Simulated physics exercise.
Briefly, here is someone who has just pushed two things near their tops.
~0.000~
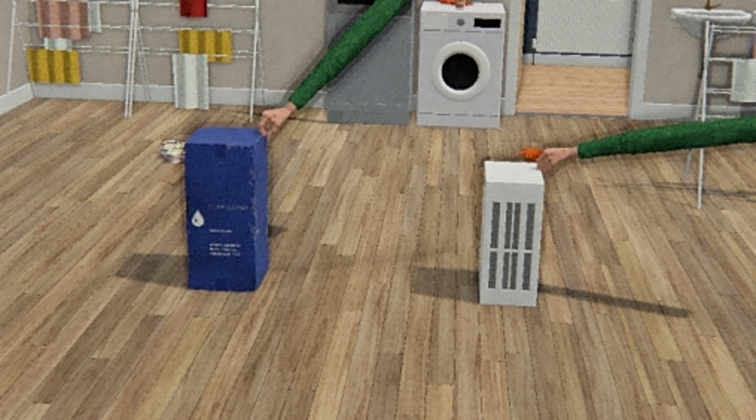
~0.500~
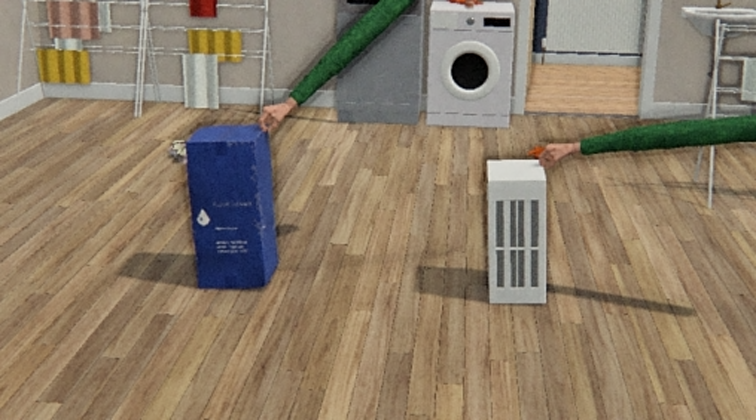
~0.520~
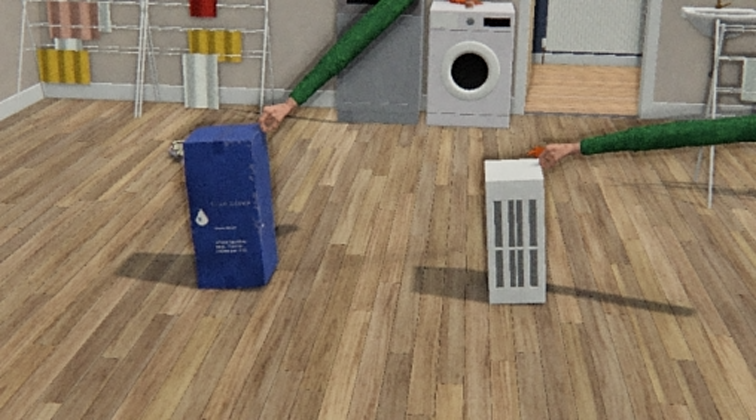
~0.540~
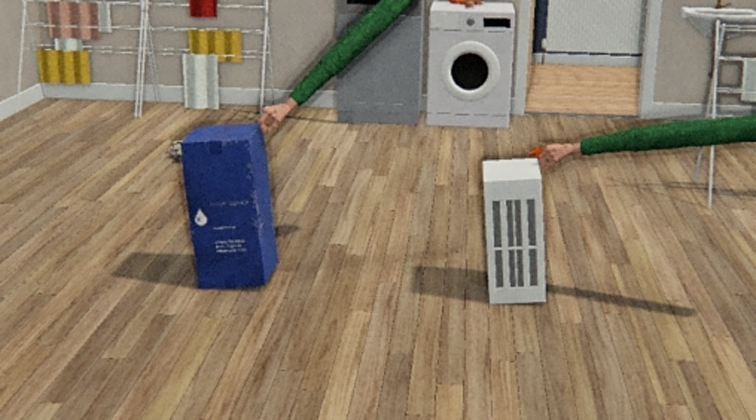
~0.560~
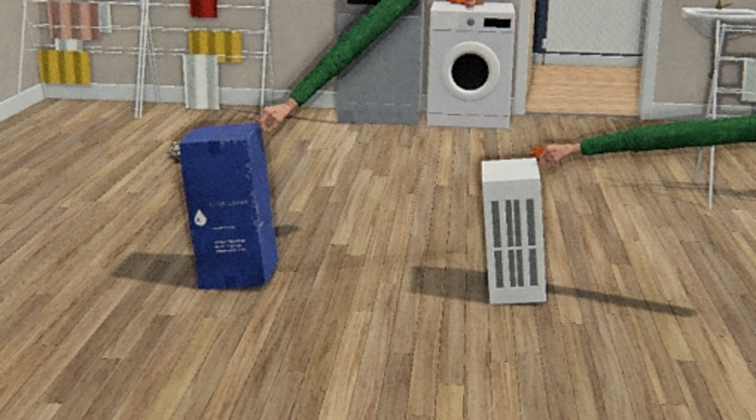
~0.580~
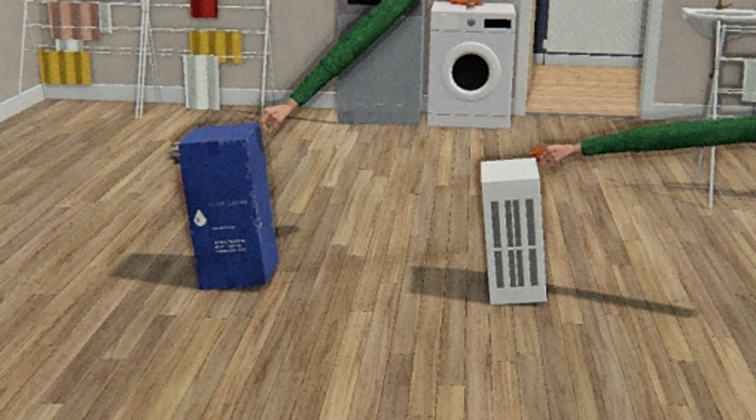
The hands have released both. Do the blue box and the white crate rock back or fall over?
What happens is the blue box recovers while the white crate recovers.
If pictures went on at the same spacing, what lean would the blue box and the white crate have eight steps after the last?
You'd see them leaning 6° and 4° respectively.
By 0.78 s, blue box 4° off upright near (234, 206); white crate 2° off upright near (518, 232).
By 0.98 s, blue box 4° off upright near (244, 207); white crate 3° off upright near (524, 232).
By 1.18 s, blue box upright near (237, 208); white crate upright near (519, 233).
When it is over (1.8 s), the blue box returns to its base, near (239, 209); the white crate returns to its base, near (520, 233).
